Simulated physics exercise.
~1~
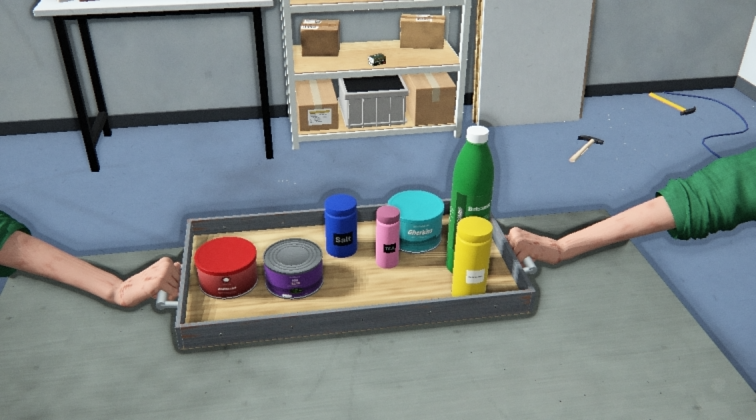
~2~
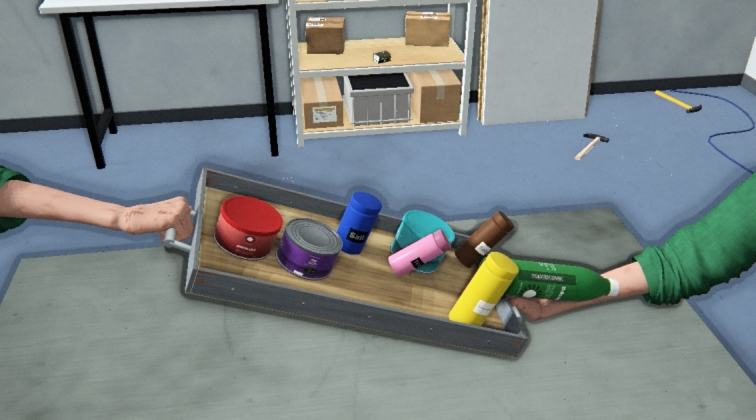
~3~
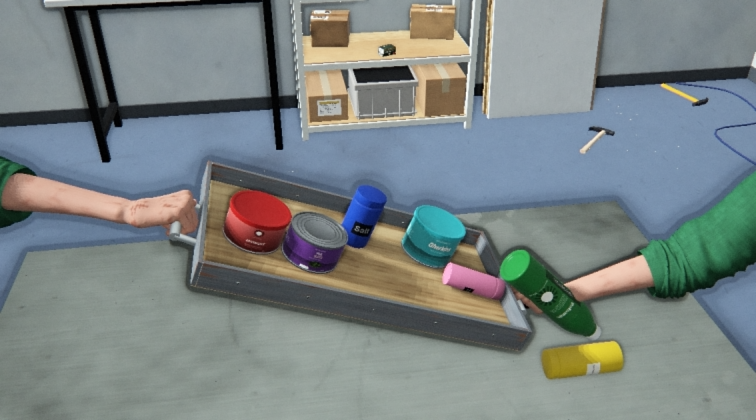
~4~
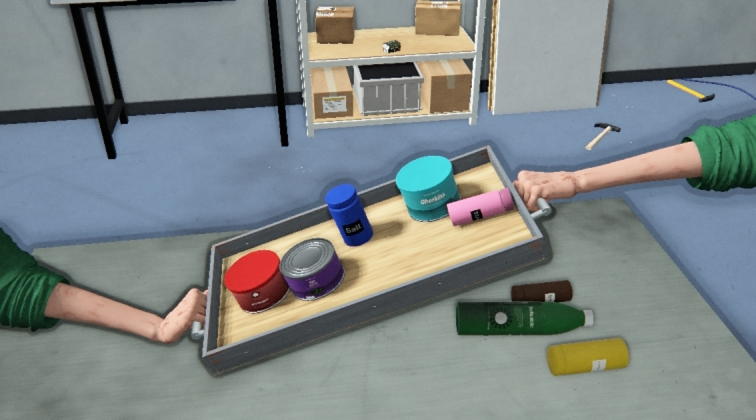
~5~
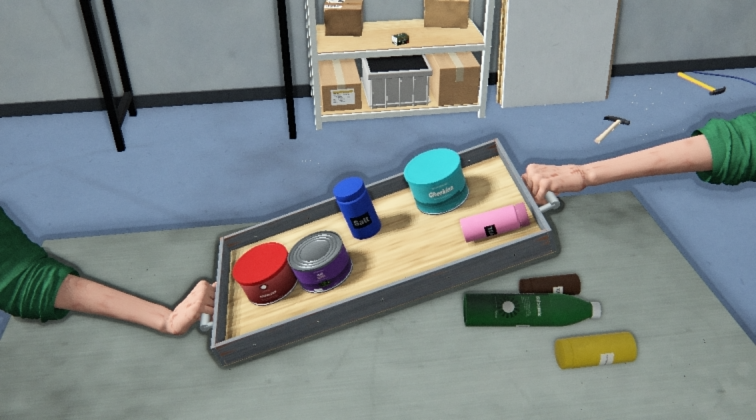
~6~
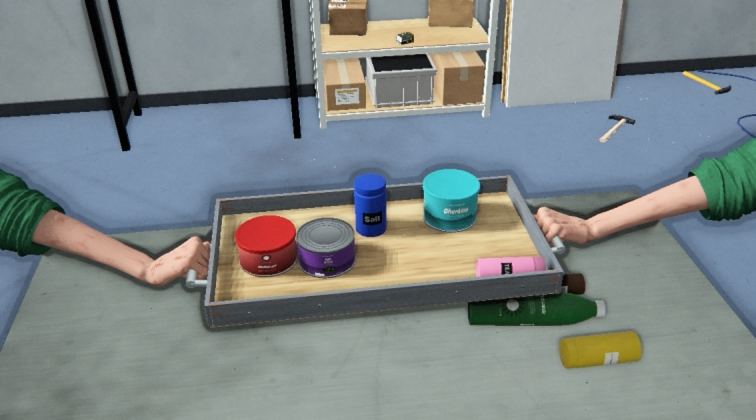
In a workshop with shelves against the back wall, two green-sleeved arms hold a wooden-bottomed tray of tubs, jars and bottles over a grey table. The right side dips, and the green bottle topples over the edge while the yellow jar and pink shaker tip over. A brown shaker and the yellow jar also end up on the table beside the bottle. The hands then tilt the tray the other way, left side low, before levelling it. The red, purple and turquoise tubs and the blue jar remain upright aboard, with the pink shaker lying on its side.
